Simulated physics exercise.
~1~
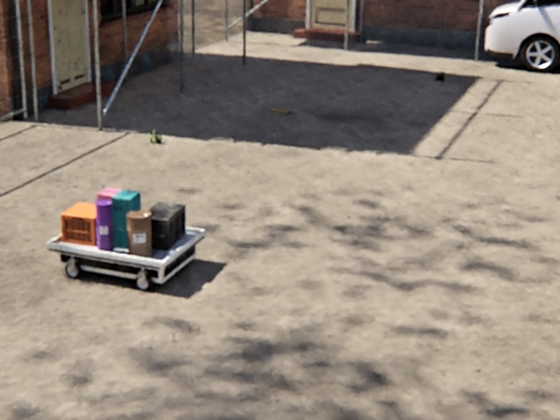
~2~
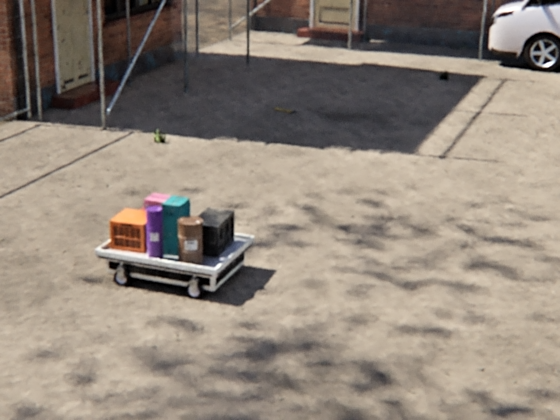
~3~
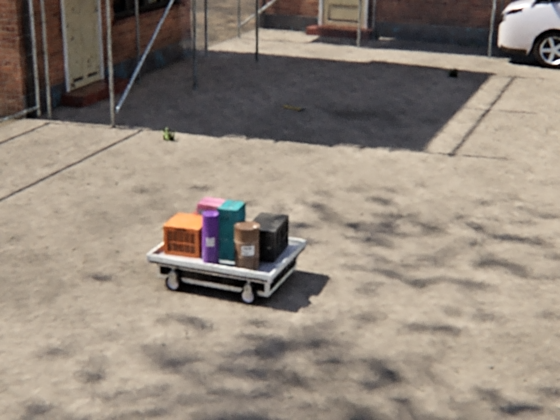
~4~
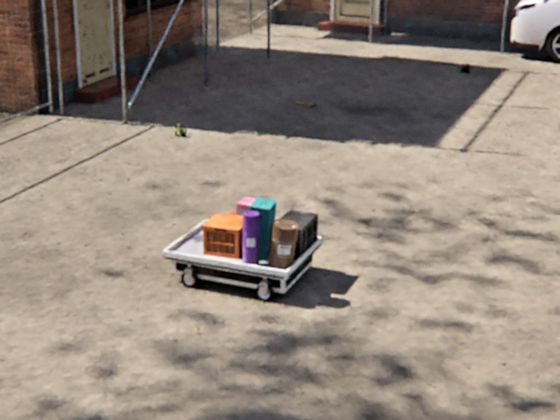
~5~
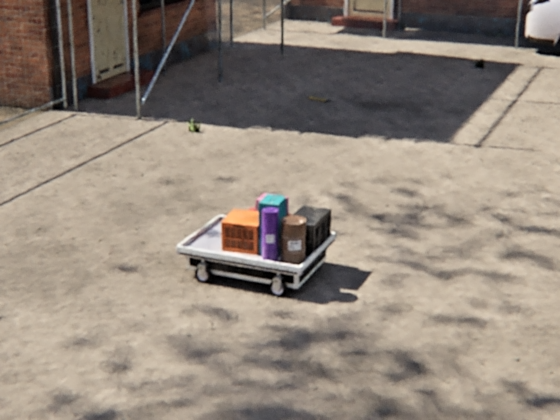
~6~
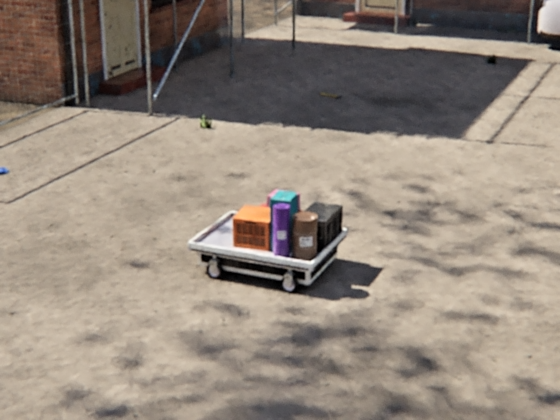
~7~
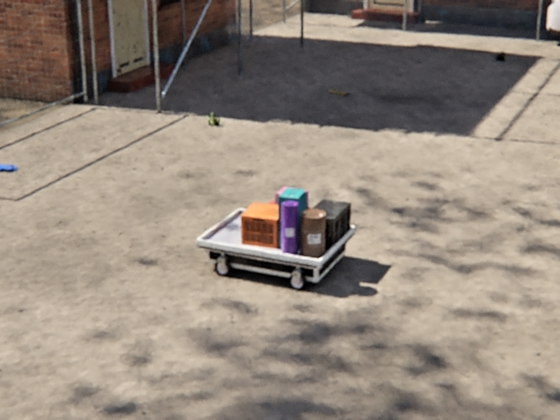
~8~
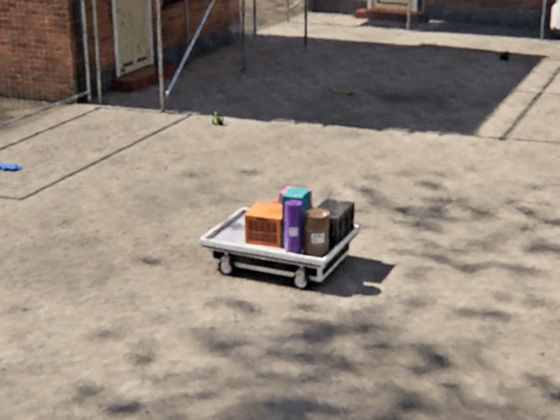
A low white-rimmed cart loaded with boxes and canisters stands on the left of a sunlit, dusty yard, seen from above, with brick buildings, a broad shadow and part of a white car behind. An orange crate sits at the left of the load, with purple and brown canisters in front, pink and turquoise boxes behind, and a black crate at the right. The cart rolls rightward, then slows as the view pans slightly left. The load shifts toward the deck's right side, leaving bare space at the left. Finally the cart rests near the middle, both canisters still upright.
